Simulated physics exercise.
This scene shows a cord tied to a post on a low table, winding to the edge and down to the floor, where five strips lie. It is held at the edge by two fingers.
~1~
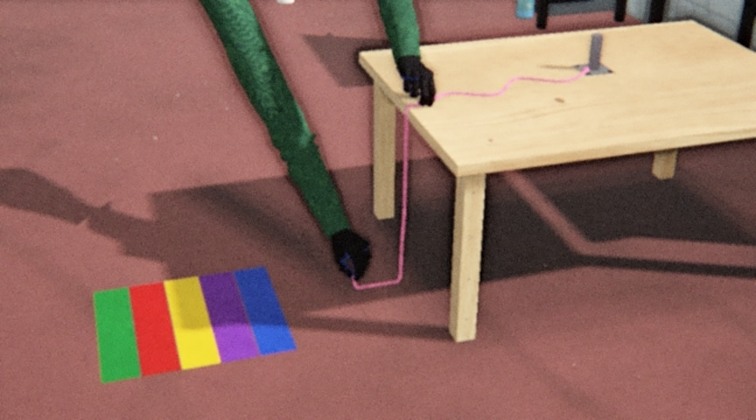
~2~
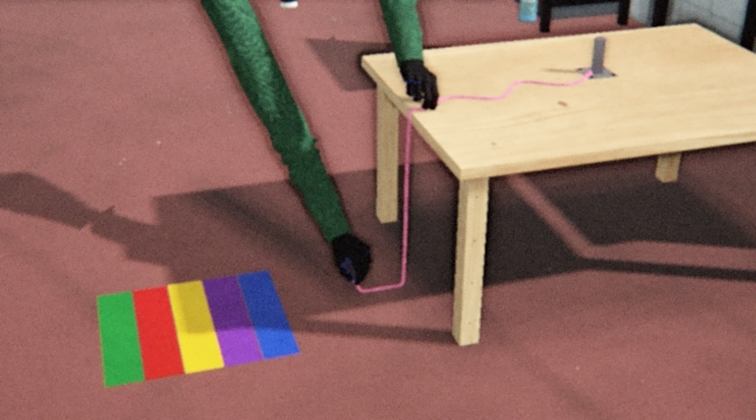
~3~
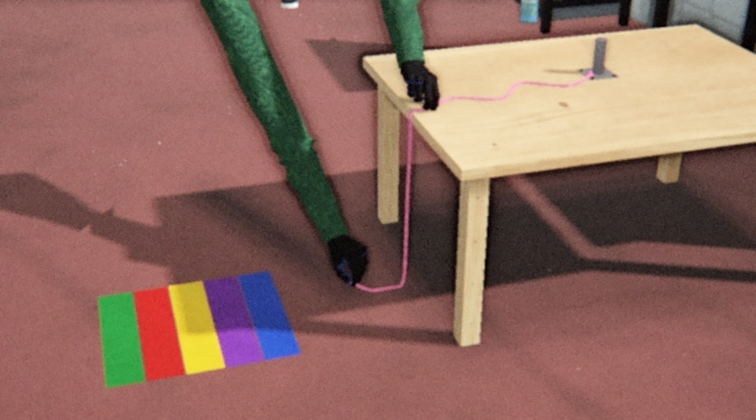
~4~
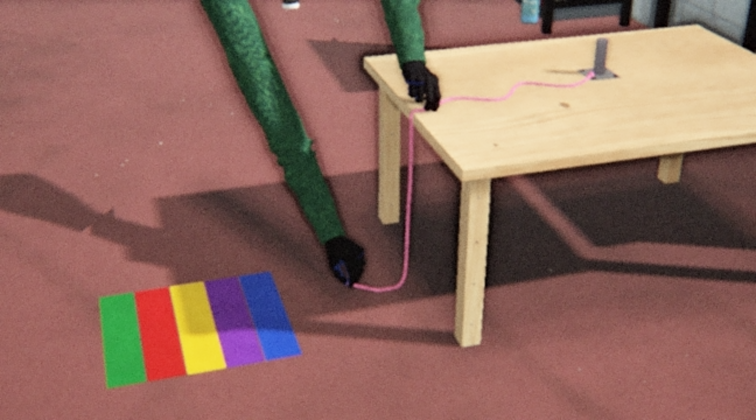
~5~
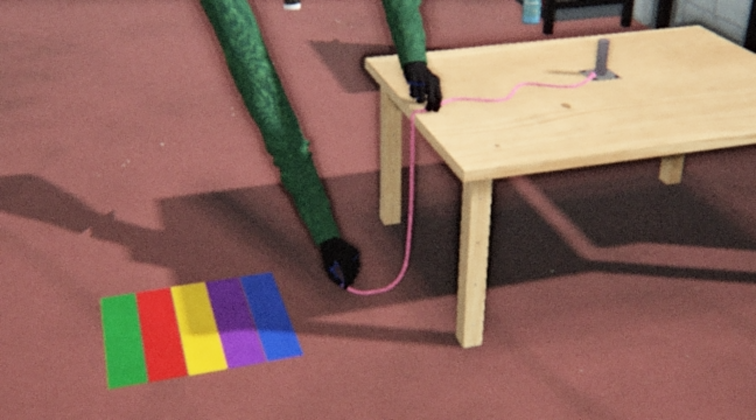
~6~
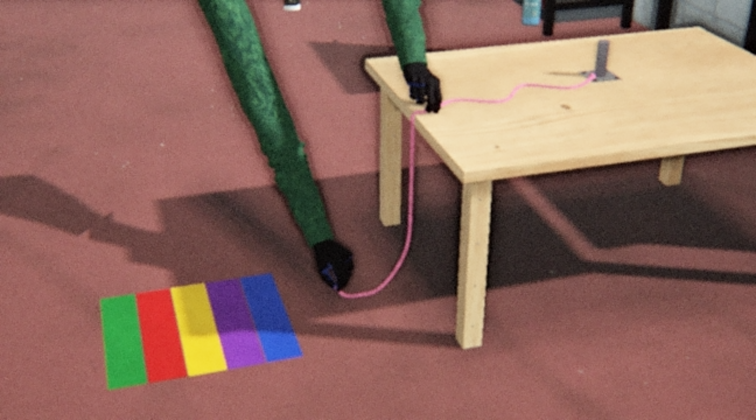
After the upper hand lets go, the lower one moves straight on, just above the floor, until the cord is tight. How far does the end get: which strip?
As far as the yellow strip.
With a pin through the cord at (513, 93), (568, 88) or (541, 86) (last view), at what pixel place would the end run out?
It would sit near (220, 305) the first time, (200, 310) the second and (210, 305) the third.
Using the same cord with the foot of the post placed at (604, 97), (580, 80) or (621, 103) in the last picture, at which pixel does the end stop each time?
Near (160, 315); near (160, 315); near (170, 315).
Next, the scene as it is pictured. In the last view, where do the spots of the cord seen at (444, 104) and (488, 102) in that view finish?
Well, the first one sits at (418, 110), and the second one sits at (460, 102).
Soon after, end near (261, 299); over blue.
After that, end near (219, 306); over purple.
At the stop, end near (194, 310); over yellow. The end stops over the yellow strip.
